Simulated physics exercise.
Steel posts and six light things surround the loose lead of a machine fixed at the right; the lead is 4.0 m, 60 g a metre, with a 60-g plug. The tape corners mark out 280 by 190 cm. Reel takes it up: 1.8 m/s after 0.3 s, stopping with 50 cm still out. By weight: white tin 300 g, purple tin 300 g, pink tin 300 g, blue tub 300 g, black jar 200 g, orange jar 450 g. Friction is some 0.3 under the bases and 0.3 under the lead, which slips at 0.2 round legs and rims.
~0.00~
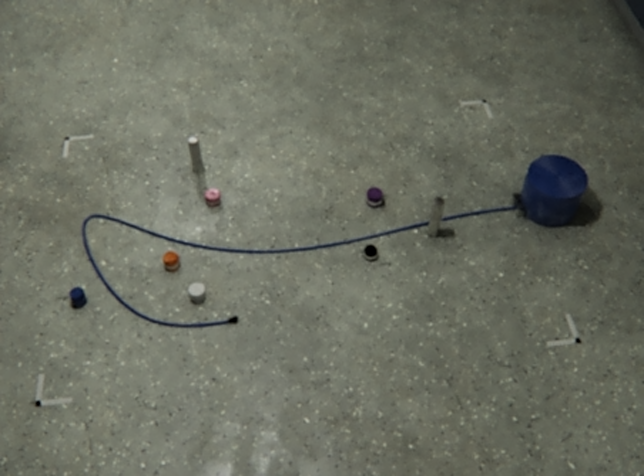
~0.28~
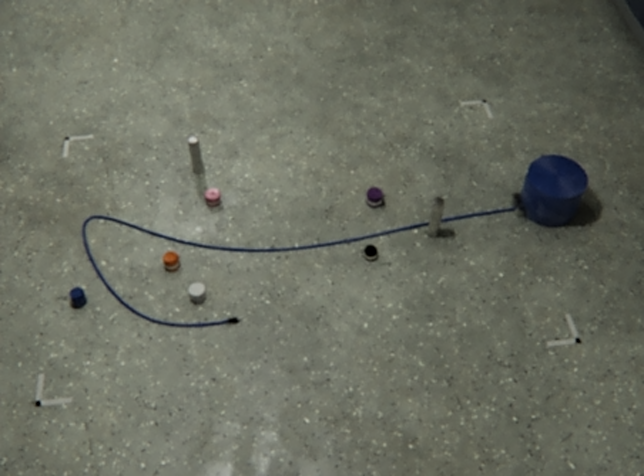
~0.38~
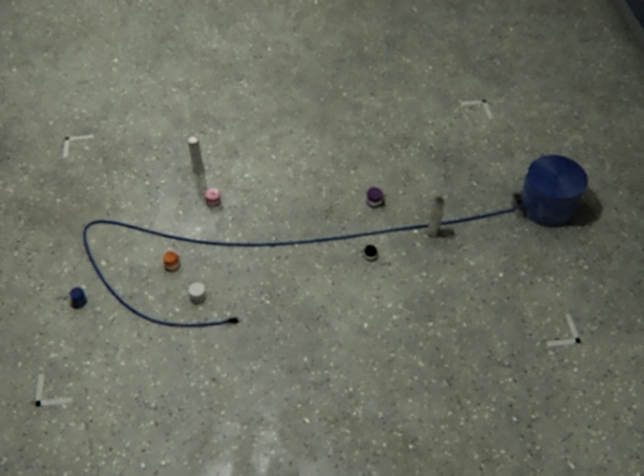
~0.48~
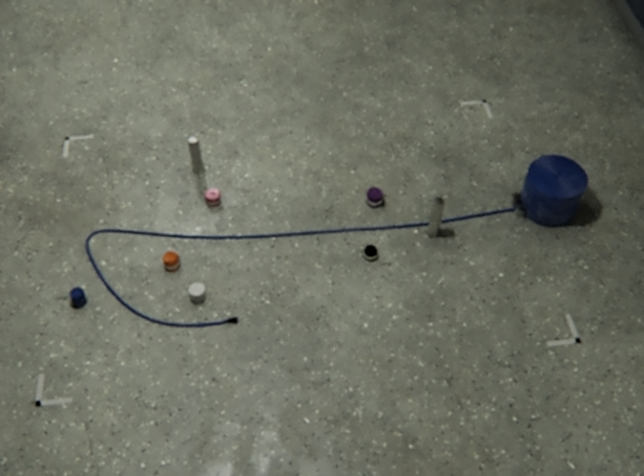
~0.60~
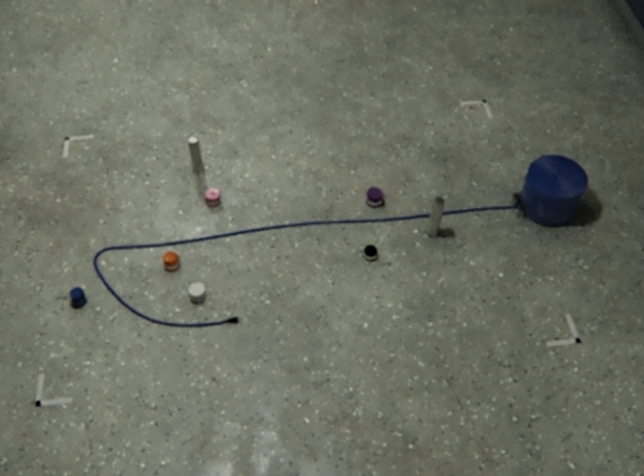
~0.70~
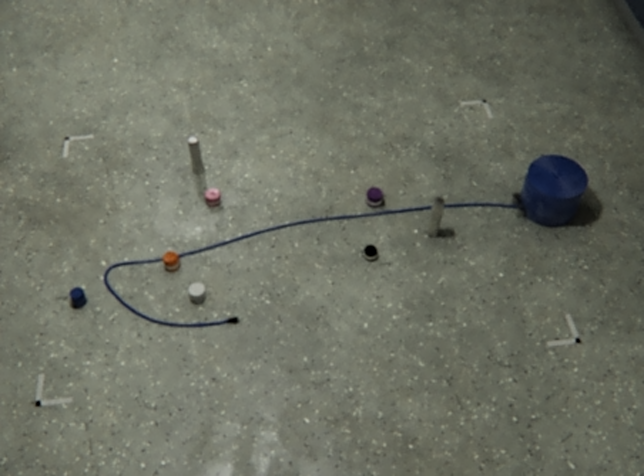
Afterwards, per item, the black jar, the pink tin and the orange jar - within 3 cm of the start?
As I see it, the black jar is going to stay right there; the pink tin is going to stay right there; the orange jar is going to go somewhere.
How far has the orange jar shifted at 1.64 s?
Displacement of orange jar = 15 cm.
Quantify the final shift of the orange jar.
Orange jar: Roughly 15 cm.
By 1.2 s, plug at (209, 308); orange jar 5 cm off its start.
By 1.6 s, plug at (289, 176); orange jar 17 cm off its start.
By 2.1 s, plug at (442, 186); orange jar 17 cm off its start at (197, 266), purple tin 49 cm off its start at (448, 173).
By 2.6 s, plug at (551, 180); orange jar 17 cm off its start, purple tin 117 cm off its start.
By 3.4 s, plug at (544, 178); orange jar 17 cm off its start at (197, 266), pink tin 0 cm off its start at (212, 194), black jar 0 cm off its start at (371, 249), purple tin 130 cm off its start at (597, 208).
